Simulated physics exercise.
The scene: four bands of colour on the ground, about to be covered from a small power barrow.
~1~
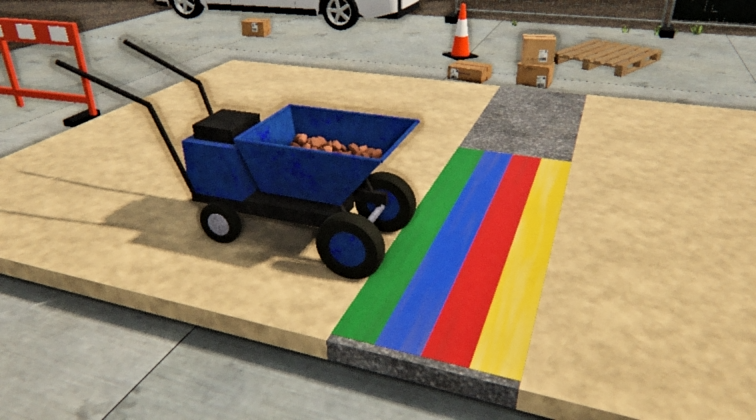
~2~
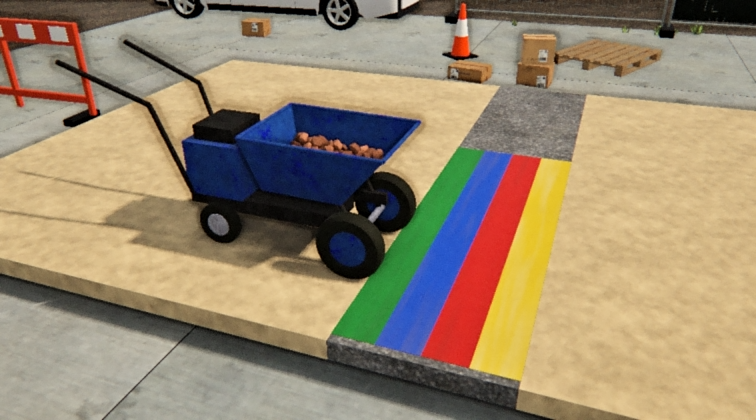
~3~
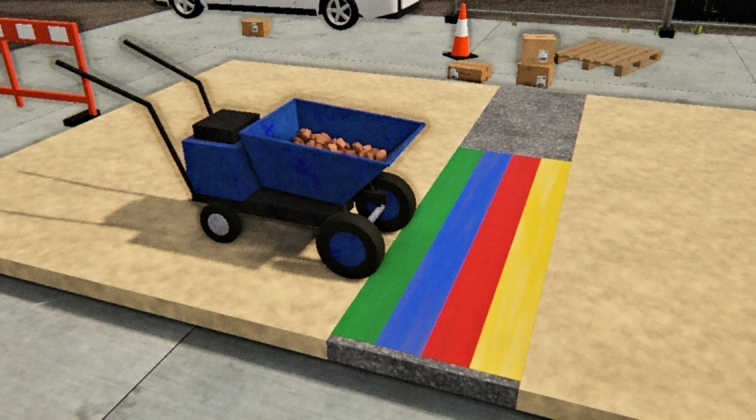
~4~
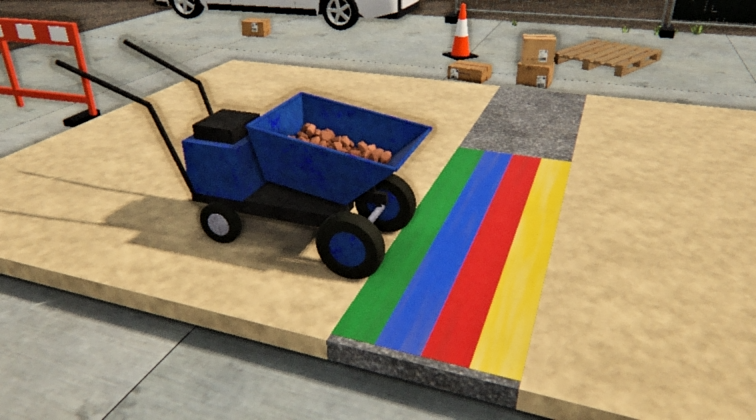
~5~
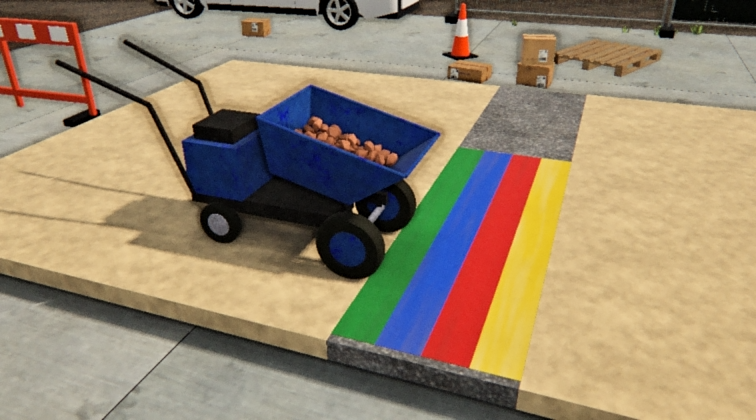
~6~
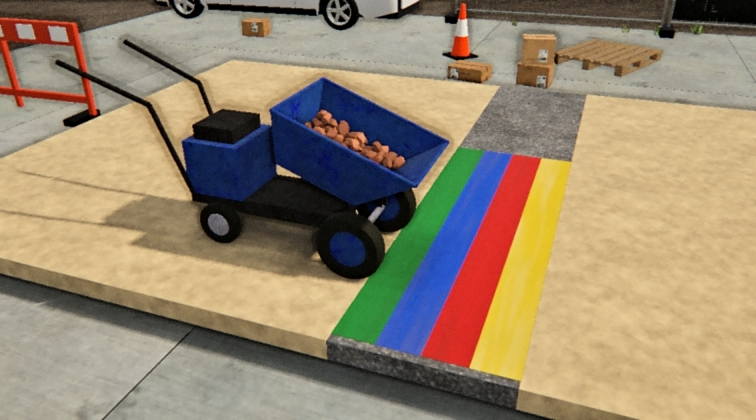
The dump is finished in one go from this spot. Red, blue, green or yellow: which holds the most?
The heap favours the red strip.
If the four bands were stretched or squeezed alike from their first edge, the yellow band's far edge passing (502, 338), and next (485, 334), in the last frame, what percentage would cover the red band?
In turn 20 and 10 in a hundred.
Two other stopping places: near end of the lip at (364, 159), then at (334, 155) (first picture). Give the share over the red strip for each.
First some 50, then 20 per cent.
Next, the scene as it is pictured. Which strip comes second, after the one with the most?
It is the yellow strip.
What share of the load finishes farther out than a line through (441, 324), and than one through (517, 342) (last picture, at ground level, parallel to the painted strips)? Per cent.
Near 80 % and 10 %.
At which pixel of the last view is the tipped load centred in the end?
At about (499, 271).
Just after the last frame, skip tipped steeply; every one in the skip.
A moment on, skip tipped right over; the larger part in the skip; roughly a quarter over the red strip; just a few over the yellow strip.
Further on, skip tipped right over; roughly a quarter in the skip; just a few over the blue strip; roughly a third over the red strip; roughly a third over the yellow strip; just a few off the paint.
When it is over, skip tipped right over; roughly a quarter in the skip; not one over the green strip; just a few over the blue strip; roughly a third over the red strip; roughly a third over the yellow strip; just a few off the paint.
